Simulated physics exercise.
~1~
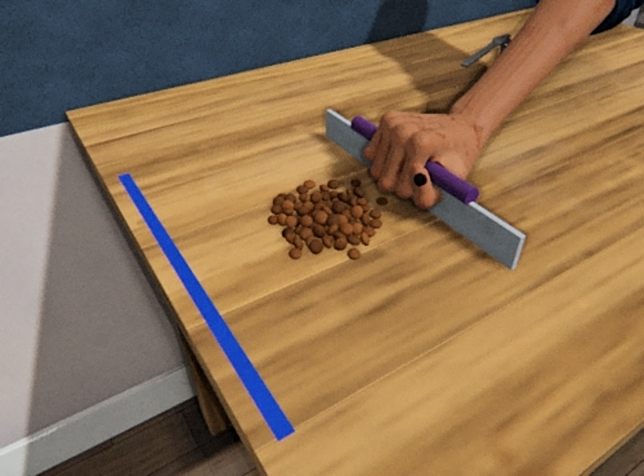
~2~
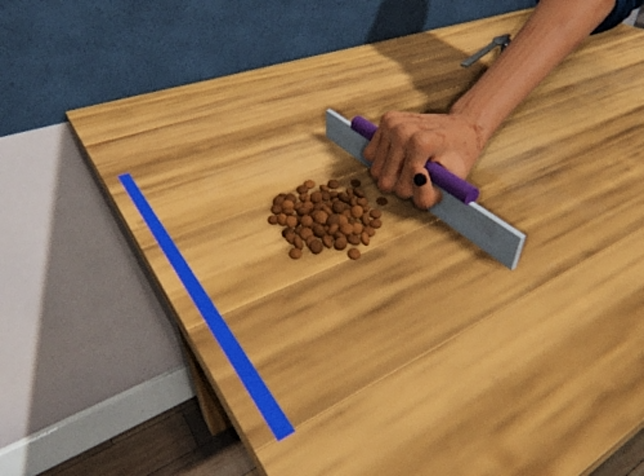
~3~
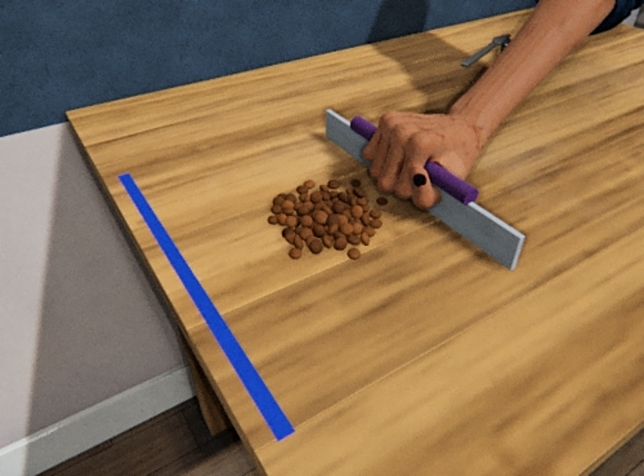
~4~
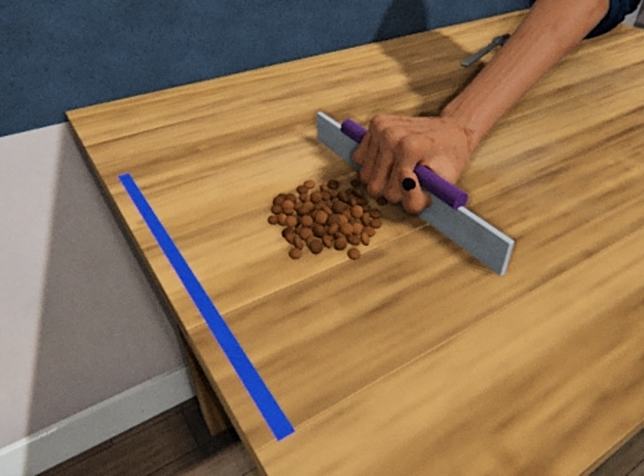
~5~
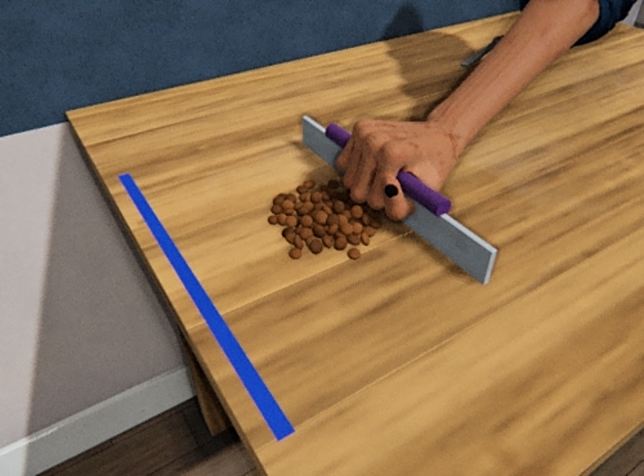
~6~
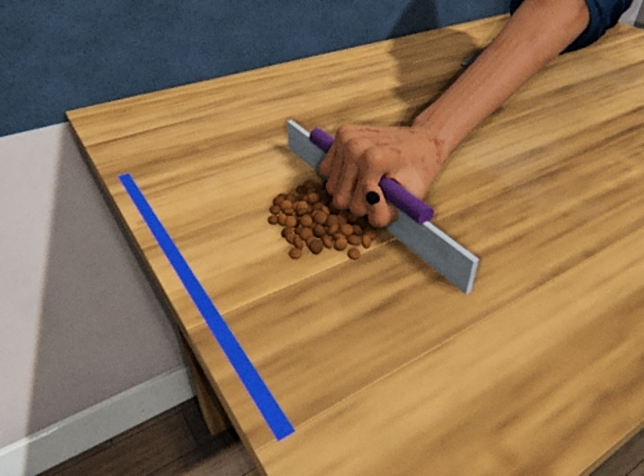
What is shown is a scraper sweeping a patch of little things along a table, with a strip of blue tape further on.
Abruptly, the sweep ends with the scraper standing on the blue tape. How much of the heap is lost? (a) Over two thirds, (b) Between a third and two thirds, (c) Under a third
a, over two thirds.
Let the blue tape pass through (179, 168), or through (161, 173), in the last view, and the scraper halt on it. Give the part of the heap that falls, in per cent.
About 0 and 30 per cent.
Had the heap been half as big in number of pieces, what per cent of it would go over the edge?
70 per cent or so.
Soon, scraper still moving, near (273, 209); heap all on the table, its front near (207, 272).
A while on, scraper stopped at the blue tape; heap most over the edge.
Finally, scraper stopped at the blue tape; heap most over the edge.
